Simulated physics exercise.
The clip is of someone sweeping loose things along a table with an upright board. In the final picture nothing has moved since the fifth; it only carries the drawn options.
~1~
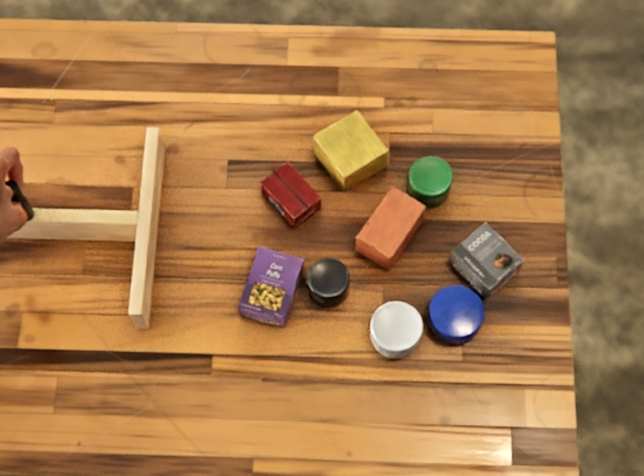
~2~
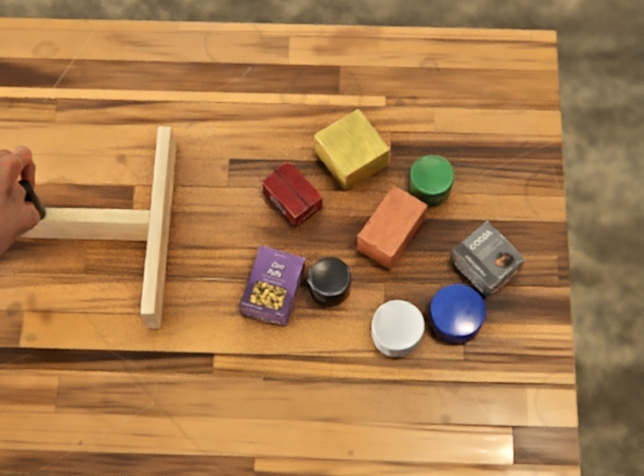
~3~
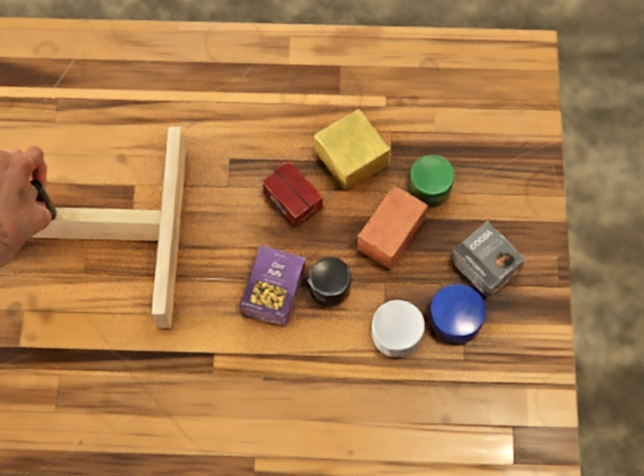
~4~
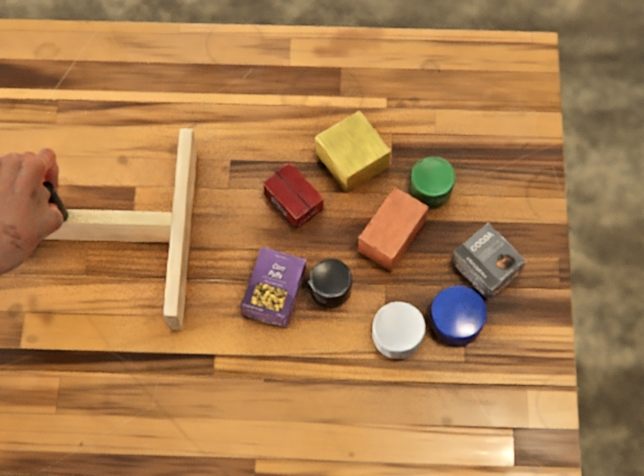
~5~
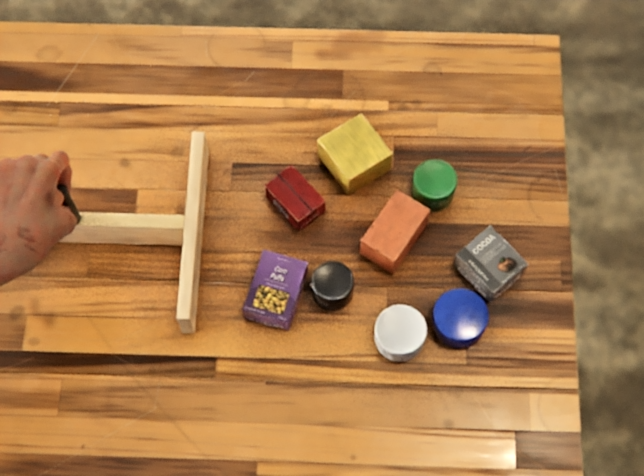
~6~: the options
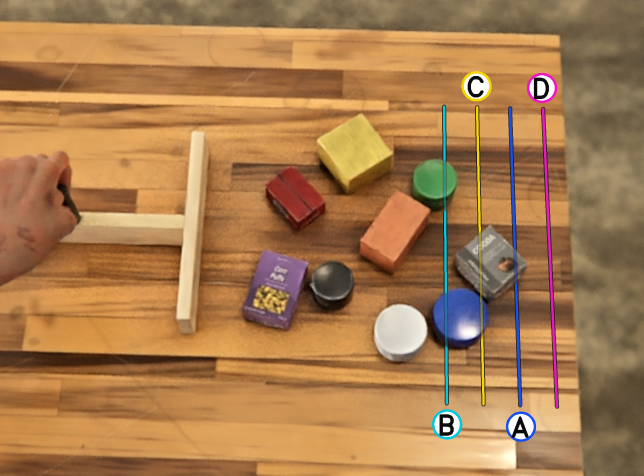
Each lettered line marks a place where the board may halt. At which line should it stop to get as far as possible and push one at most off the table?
C.
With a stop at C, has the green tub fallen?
No.
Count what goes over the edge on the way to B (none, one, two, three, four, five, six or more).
In all, none.
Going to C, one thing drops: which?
It is the grey packet.
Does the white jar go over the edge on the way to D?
By then, no.
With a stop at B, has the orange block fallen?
By then, no.
On the copy, A at (515, 249); B at (445, 247); C at (480, 248); D at (550, 250).
On C. First, board (295, 225); purple packet (324, 289); black tub (370, 287).
Then, board (399, 228); grey packet (514, 267); blue pot (491, 331).
Finally, board (479, 230); grey packet over the edge; black tub (554, 291); one fallen.
By contrast, A drops three; B is within the limit but short; D drops five.
